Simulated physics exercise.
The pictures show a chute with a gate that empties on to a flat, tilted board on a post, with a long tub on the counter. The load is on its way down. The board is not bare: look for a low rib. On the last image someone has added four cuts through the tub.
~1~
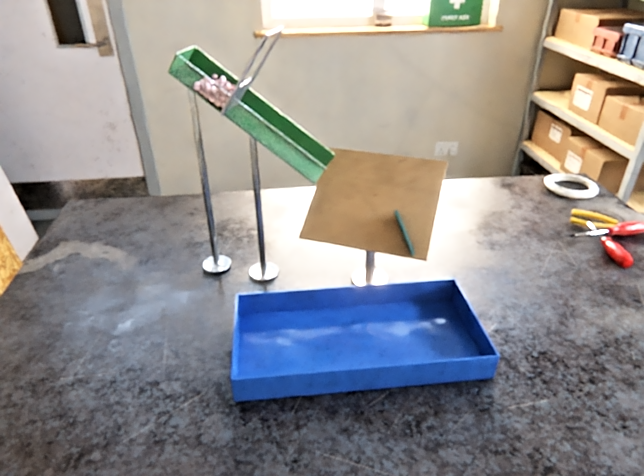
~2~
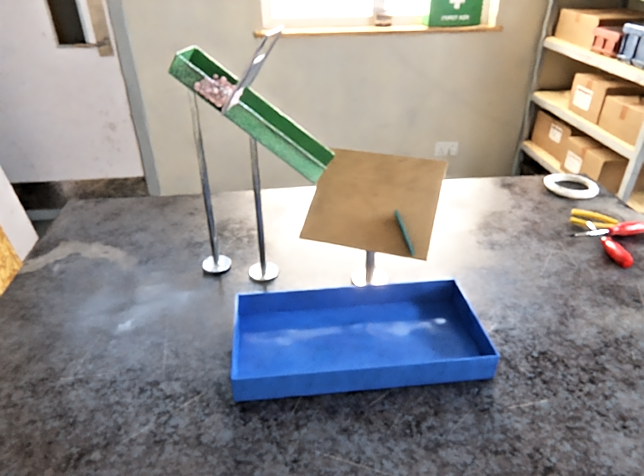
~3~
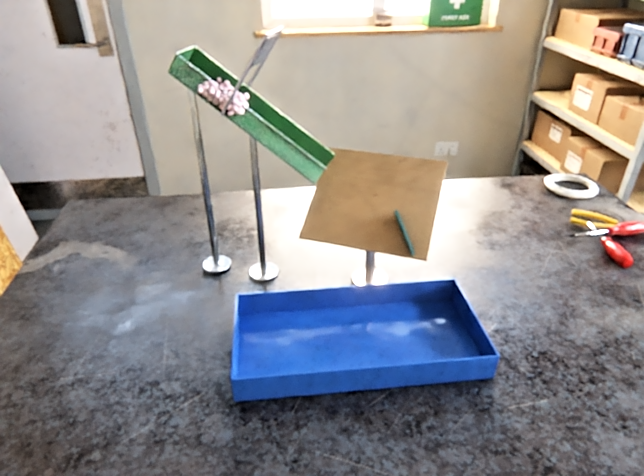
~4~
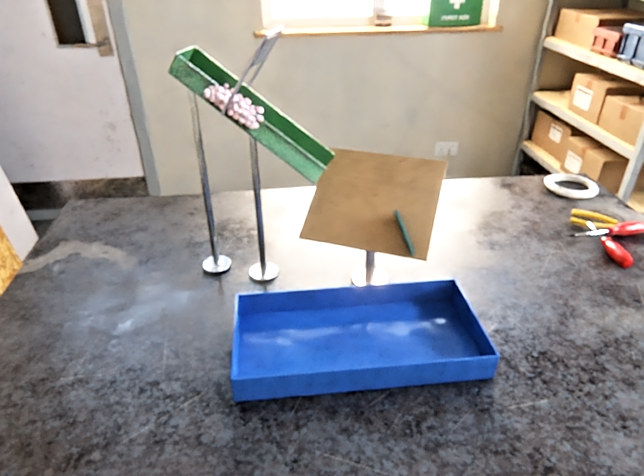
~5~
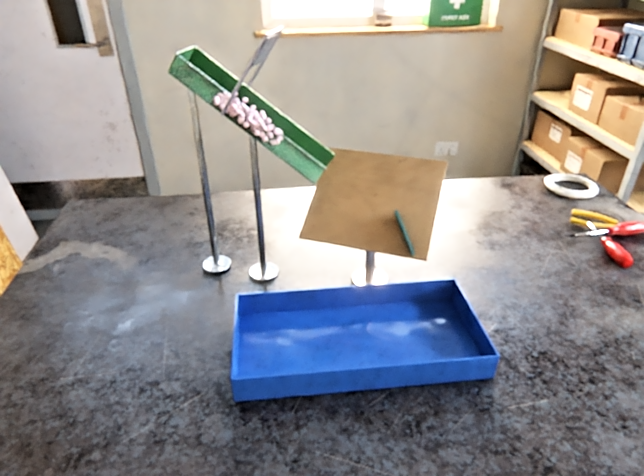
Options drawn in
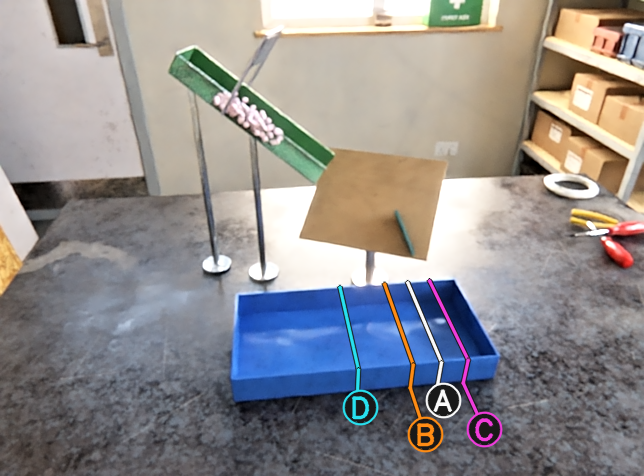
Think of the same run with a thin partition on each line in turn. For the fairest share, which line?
Line B.
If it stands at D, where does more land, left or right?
More lands on the right.
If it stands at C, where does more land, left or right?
The left side.
On the marked copy, line A crosses the front rim at (441, 361); line B crosses the front rim at (412, 363); line C crosses the front rim at (467, 358); line D crosses the front rim at (358, 368).
If A is chosen, of what is caught, all but a few on the left of the divider, a small share on the right.
If B is chosen, of what is caught, close to a third on the left of the divider, close to two thirds on the right.
If C is chosen, of what is caught, all but a few on the left of the divider, a small share on the right.
If D is chosen, of what is caught, a small share on the left of the divider, the bulk on the right.
